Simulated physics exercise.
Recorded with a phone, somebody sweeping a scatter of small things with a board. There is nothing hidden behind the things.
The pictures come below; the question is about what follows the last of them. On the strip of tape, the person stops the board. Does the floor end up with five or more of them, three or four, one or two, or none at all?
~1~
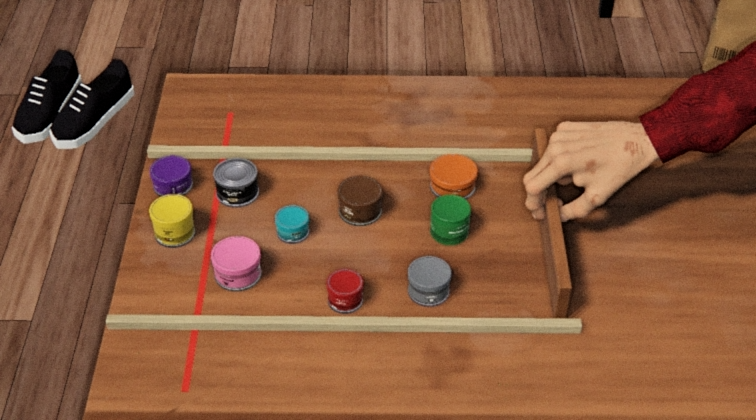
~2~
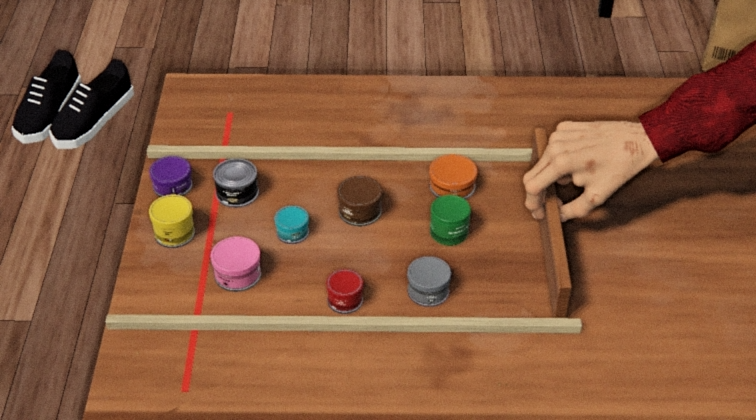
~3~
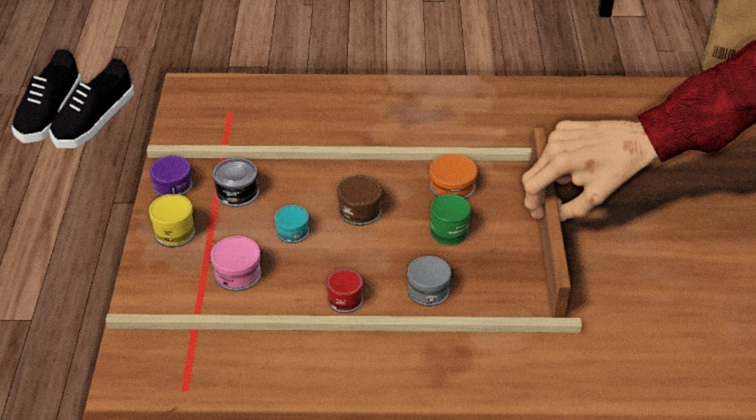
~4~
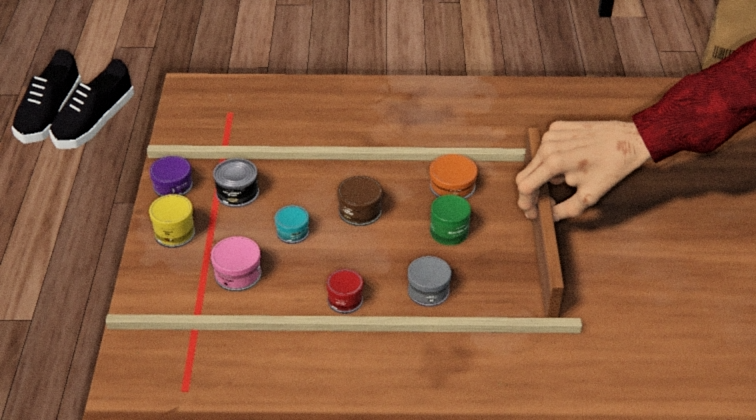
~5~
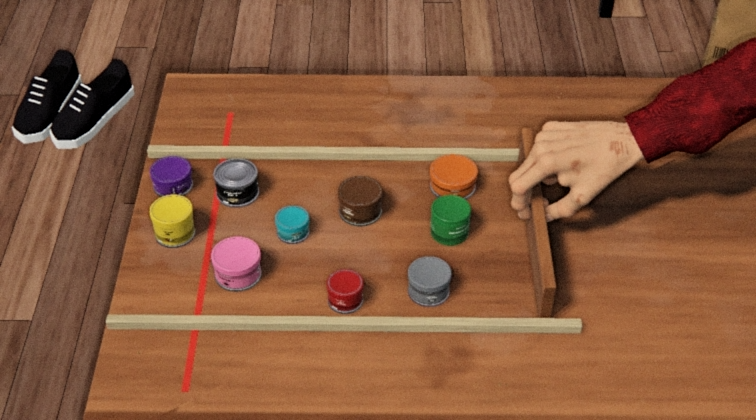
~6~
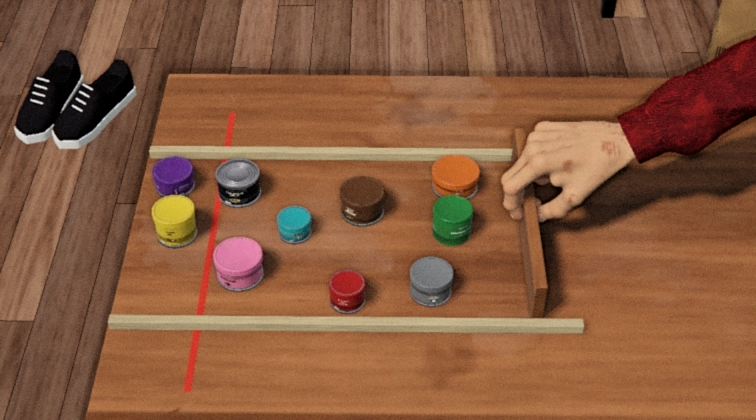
The floor ends up with one or two.
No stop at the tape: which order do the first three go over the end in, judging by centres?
Purple tin, yellow tin, black pot.
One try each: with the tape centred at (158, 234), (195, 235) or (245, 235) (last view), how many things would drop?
5, 2, 0.
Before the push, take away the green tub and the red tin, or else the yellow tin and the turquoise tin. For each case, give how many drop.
First 1, second 1.
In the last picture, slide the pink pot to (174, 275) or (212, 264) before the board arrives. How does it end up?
In the two tries the pink pot is not knocked off and is not knocked off, in that order.
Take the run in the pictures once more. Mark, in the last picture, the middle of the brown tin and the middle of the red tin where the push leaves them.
First (195, 196), then (156, 300).
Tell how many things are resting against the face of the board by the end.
Contact count: 4.
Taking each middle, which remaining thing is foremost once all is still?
The answer: The black pot.
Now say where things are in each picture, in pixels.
Purple tin (172, 177); yellow tin (173, 221); black pot (236, 183); board (550, 220); tape (211, 234), in the first frame.
Yellow tin (173, 221); grey pot (429, 282), in the second frame.
Black pot (236, 182); orange tin (453, 177), in the third frame.
Purple tin (172, 177); red tin (345, 291), in the fourth frame.
Yellow tin (173, 221); brown tin (360, 201), in the fifth frame.
Purple tin (174, 178); yellow tin (175, 222); black pot (239, 183); board (527, 219); tape (213, 235), in the sixth frame.
Soon after, none off yet; purple tin at rest near (174, 178); yellow tin at rest near (175, 222); black pot at rest near (239, 183).
By the end, the number that fall off is one or two; fallen, yellow tin and purple tin.
